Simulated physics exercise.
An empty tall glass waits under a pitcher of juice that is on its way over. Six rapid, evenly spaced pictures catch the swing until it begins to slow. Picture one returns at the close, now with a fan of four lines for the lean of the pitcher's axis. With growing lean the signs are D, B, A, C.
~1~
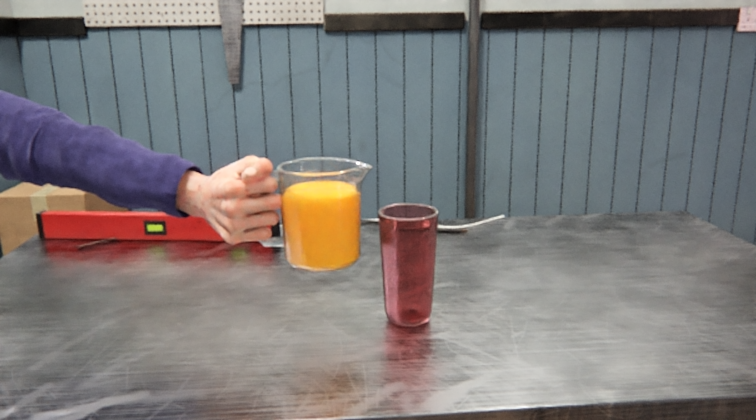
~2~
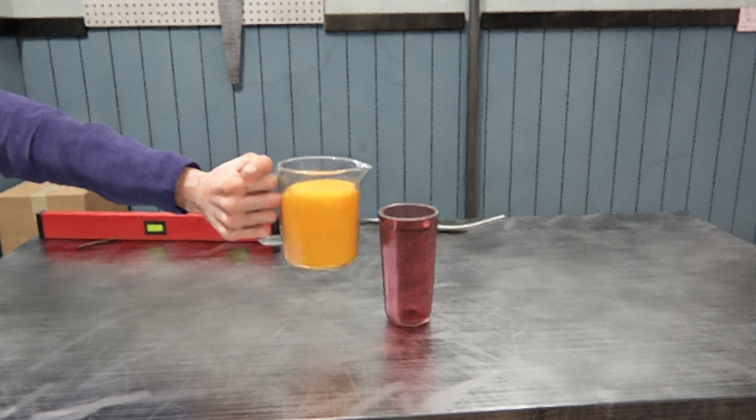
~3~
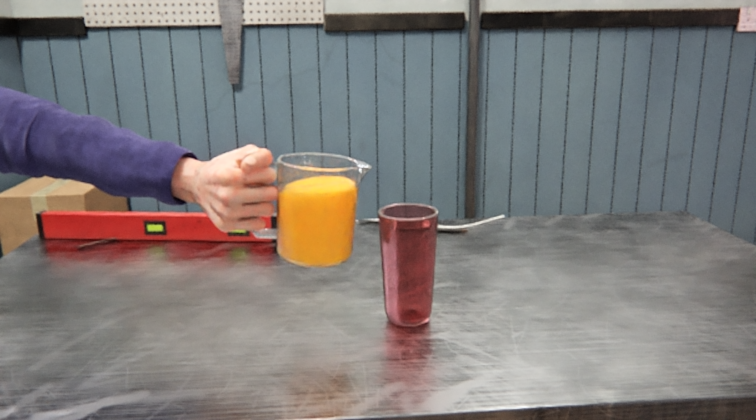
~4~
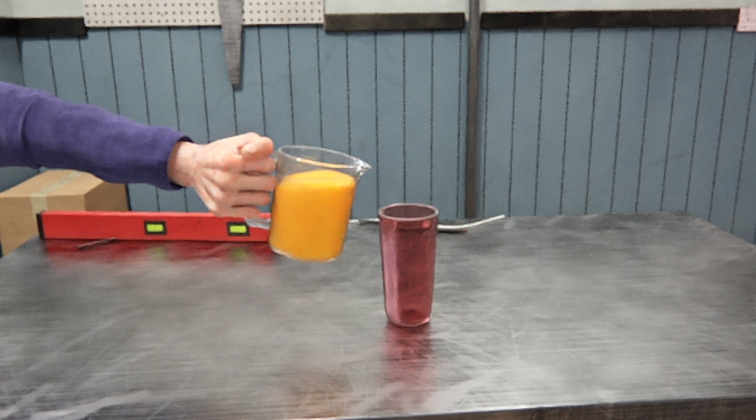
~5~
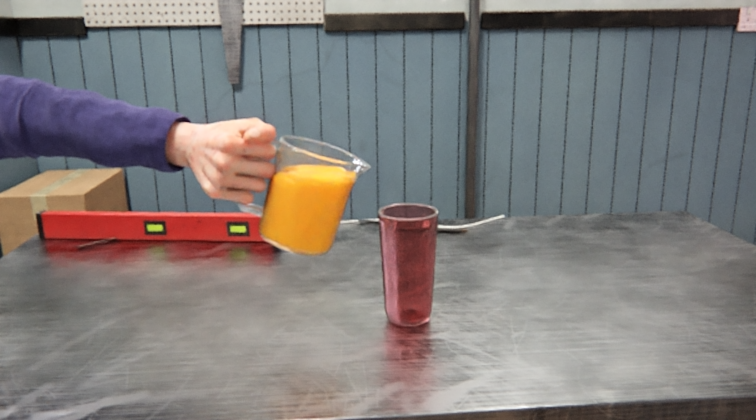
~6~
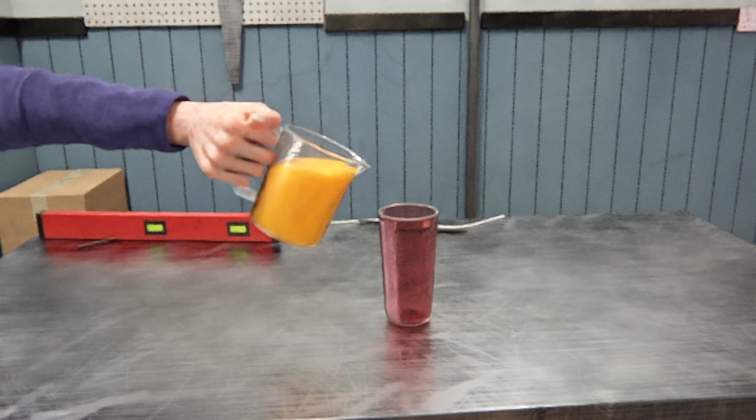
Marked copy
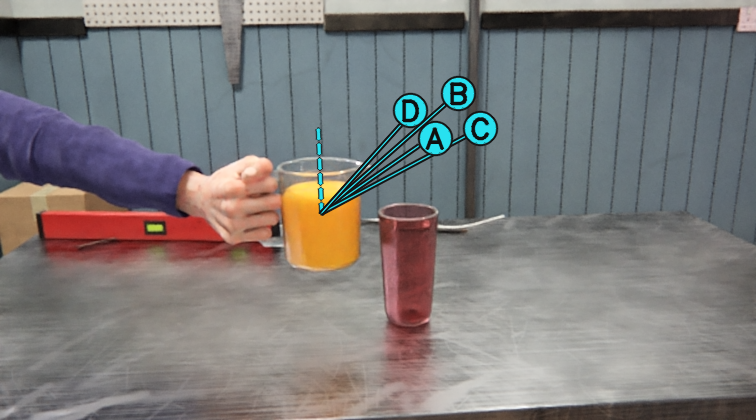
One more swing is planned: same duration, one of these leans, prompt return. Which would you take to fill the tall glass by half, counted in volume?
C is best.
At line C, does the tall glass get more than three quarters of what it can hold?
No, less.
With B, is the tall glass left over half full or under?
Under.
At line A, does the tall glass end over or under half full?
Under.
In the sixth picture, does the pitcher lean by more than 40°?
No, it does not.
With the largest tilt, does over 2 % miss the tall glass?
No.
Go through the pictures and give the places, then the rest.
Upright, lip at (370, 167); rim of the tall glass round (408, 211); nothing has left yet, in the first picture.
Upright, lip at (370, 167); nothing has left yet, in the second picture.
Tipped about 5°, lip at (370, 167); nothing has left yet, in the third picture.
Tipped about 11°, lip at (369, 167); nothing has left yet, in the fourth picture.
Tipped about 18°, lip at (369, 167); nothing has left yet, in the fifth picture.
Tipped about 26°, lip at (369, 166); nothing has left yet, in the sixth picture.
In cyan, A at (418, 145); B at (445, 104); C at (465, 136); D at (400, 125).
If A is chosen, the tall glass ends with about 35 % of what it can hold.
If B is chosen, the tall glass ends with about 22 % of what it can hold.
If C is chosen, the tall glass ends with about 51 % of what it can hold.
If D is chosen, the tall glass ends with about 13 % of what it can hold.
